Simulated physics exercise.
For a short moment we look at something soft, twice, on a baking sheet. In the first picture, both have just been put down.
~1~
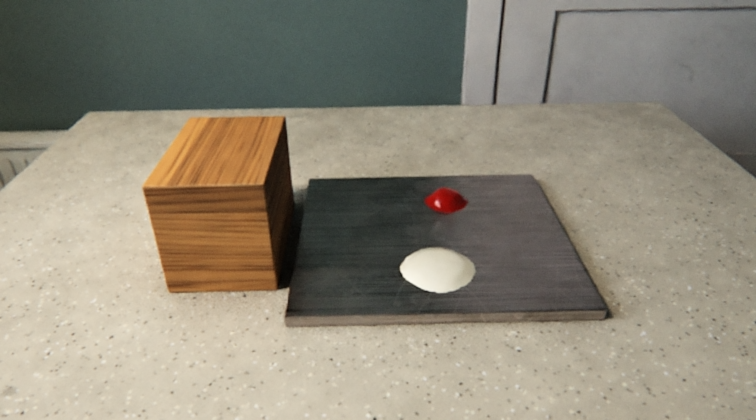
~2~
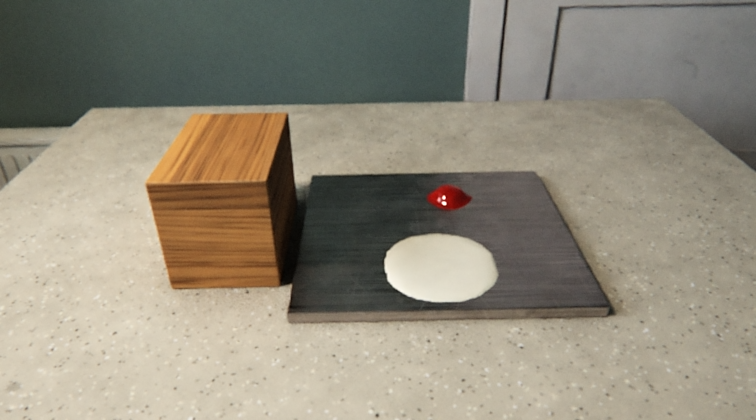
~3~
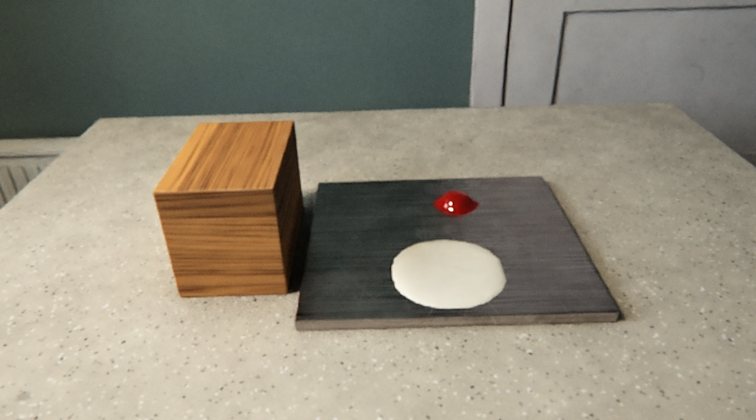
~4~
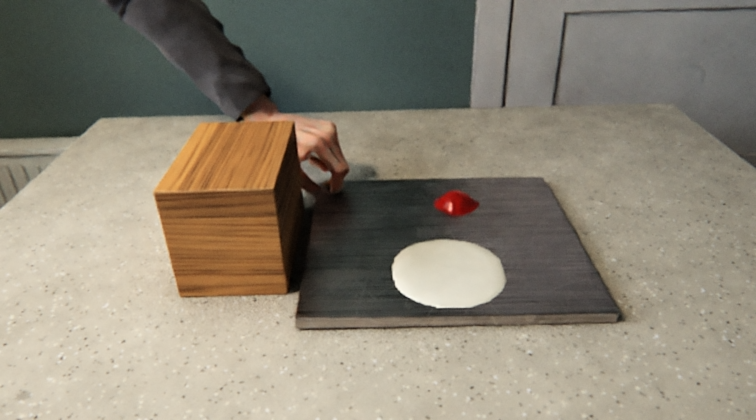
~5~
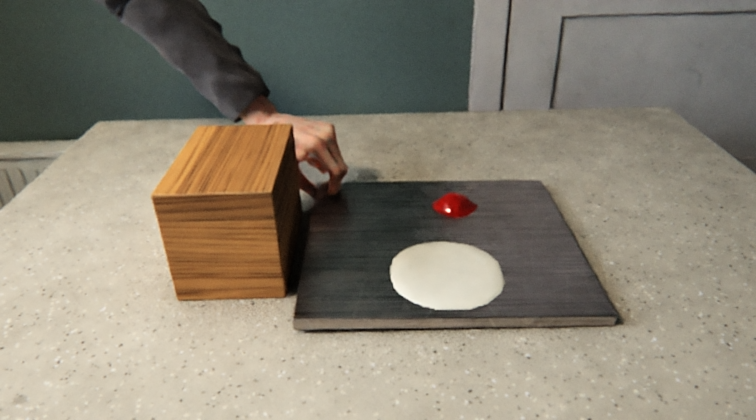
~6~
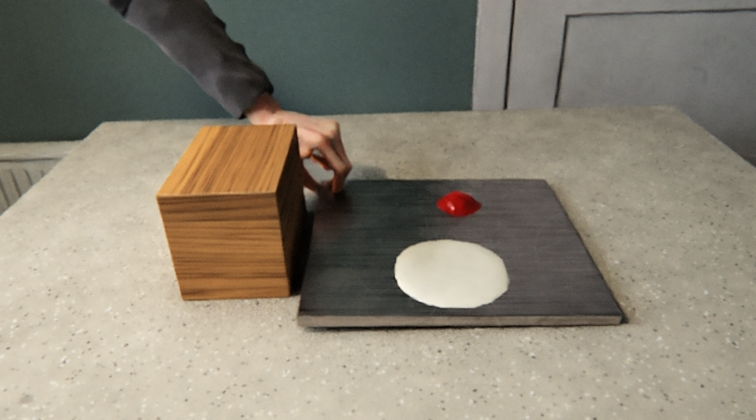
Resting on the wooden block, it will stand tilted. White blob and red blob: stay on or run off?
The white blob drops off; the red blob does not drop off.
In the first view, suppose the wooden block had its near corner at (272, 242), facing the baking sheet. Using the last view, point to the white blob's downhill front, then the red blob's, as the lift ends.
Taken in turn, the fronts are at (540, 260) and (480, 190).
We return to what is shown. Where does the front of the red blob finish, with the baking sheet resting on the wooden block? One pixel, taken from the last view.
I'd say it settles around (493, 172) in the last view.
Soon after, slope about 27°; the white blob has crept down a long way; the red blob has not moved.
Later, the white blob is dripping off the low end; the red blob has not moved.
In the end, slope about 27°; the white blob is dripping off the low end; the red blob has not moved.
